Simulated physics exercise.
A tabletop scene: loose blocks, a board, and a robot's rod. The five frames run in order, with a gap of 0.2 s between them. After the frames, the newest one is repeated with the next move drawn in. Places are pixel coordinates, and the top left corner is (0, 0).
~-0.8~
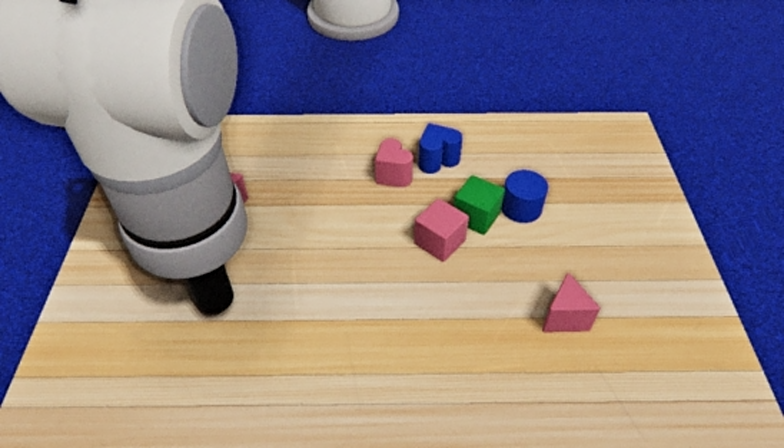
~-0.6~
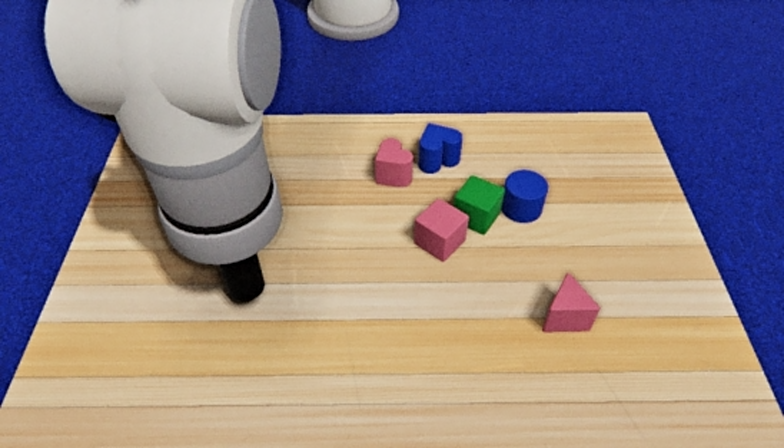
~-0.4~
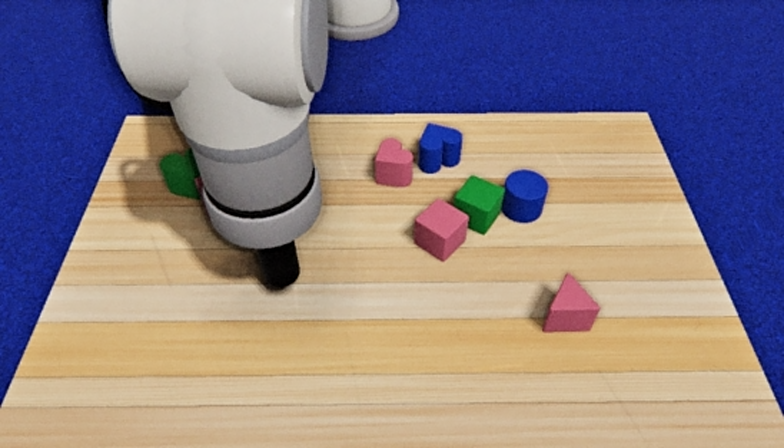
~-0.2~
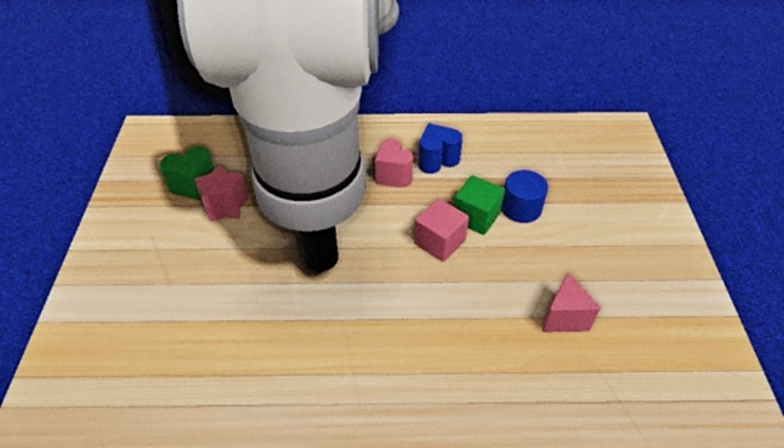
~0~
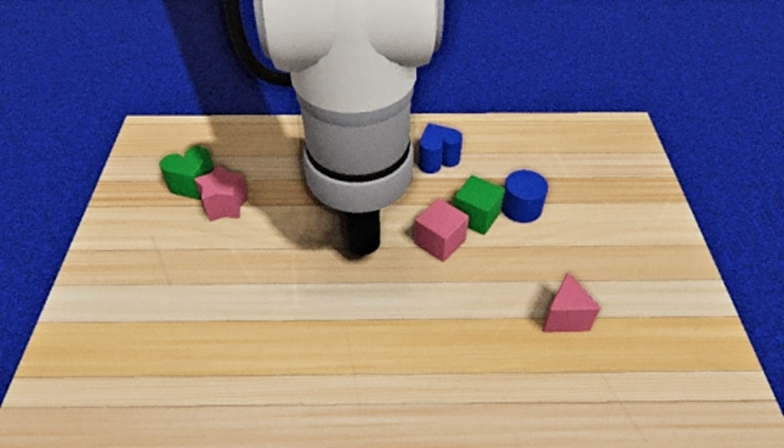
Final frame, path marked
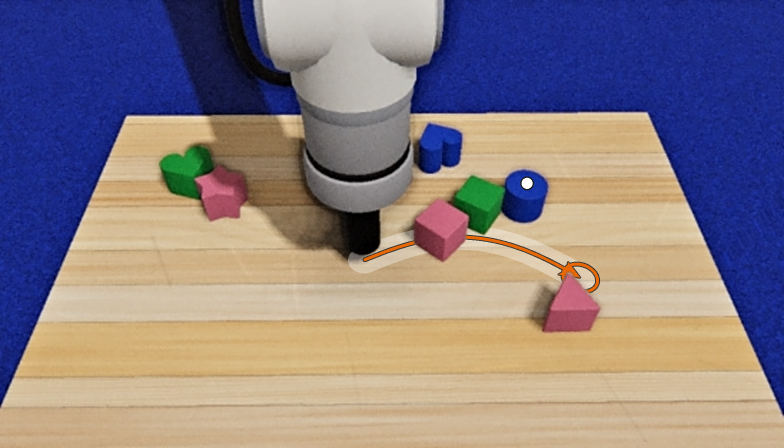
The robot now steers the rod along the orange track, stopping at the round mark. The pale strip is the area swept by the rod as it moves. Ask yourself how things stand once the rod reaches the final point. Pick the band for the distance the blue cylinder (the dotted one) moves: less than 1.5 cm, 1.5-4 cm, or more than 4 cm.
It gets moved 1.5 to 4 cm.
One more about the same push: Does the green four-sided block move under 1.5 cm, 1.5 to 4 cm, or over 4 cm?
It ends farther than 4 cm from its spot.
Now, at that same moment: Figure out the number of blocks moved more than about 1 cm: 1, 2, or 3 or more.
Of all the blocks, three or more travel more than a centimetre.
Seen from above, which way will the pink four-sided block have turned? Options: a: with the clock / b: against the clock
b - against the clock.
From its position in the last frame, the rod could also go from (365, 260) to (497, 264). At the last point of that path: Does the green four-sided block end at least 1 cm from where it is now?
Yes, I think so.
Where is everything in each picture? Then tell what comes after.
In the first frame, lower end of the rod (216, 299), tops of blocks, pink four-sided block (442, 217), green four-sided block (480, 192), blue cylinder (527, 183), pink three-sided block (573, 296).
In the second frame, rod (247, 287), blocks as before.
In the third frame, rod (282, 273), blocks as before.
In the fourth frame, rod (322, 258), blocks as before.
In the fifth frame, rod (364, 242), pink four-sided block (442, 217), green four-sided block (480, 192), blue cylinder (527, 183), pink three-sided block (573, 296).
The drawn path runs from (365, 260) by way of (435, 239) and (509, 245) to (580, 278); the dot is on the blue cylinder.
On the path given first. One third of the way, rod (437, 221); pink four-sided block (479, 206); green four-sided block (497, 183); blue cylinder (543, 178).
Two thirds of the way, rod (514, 227); pink four-sided block (534, 197), turned 70° anticlockwise; green four-sided block (513, 168), turned 40° anticlockwise; blue cylinder (556, 171).
At the end, rod (587, 260); pink four-sided block (540, 199), turned 95° anticlockwise; green four-sided block (513, 168), turned 40° anticlockwise; blue cylinder (556, 171); pink three-sided block not moved.
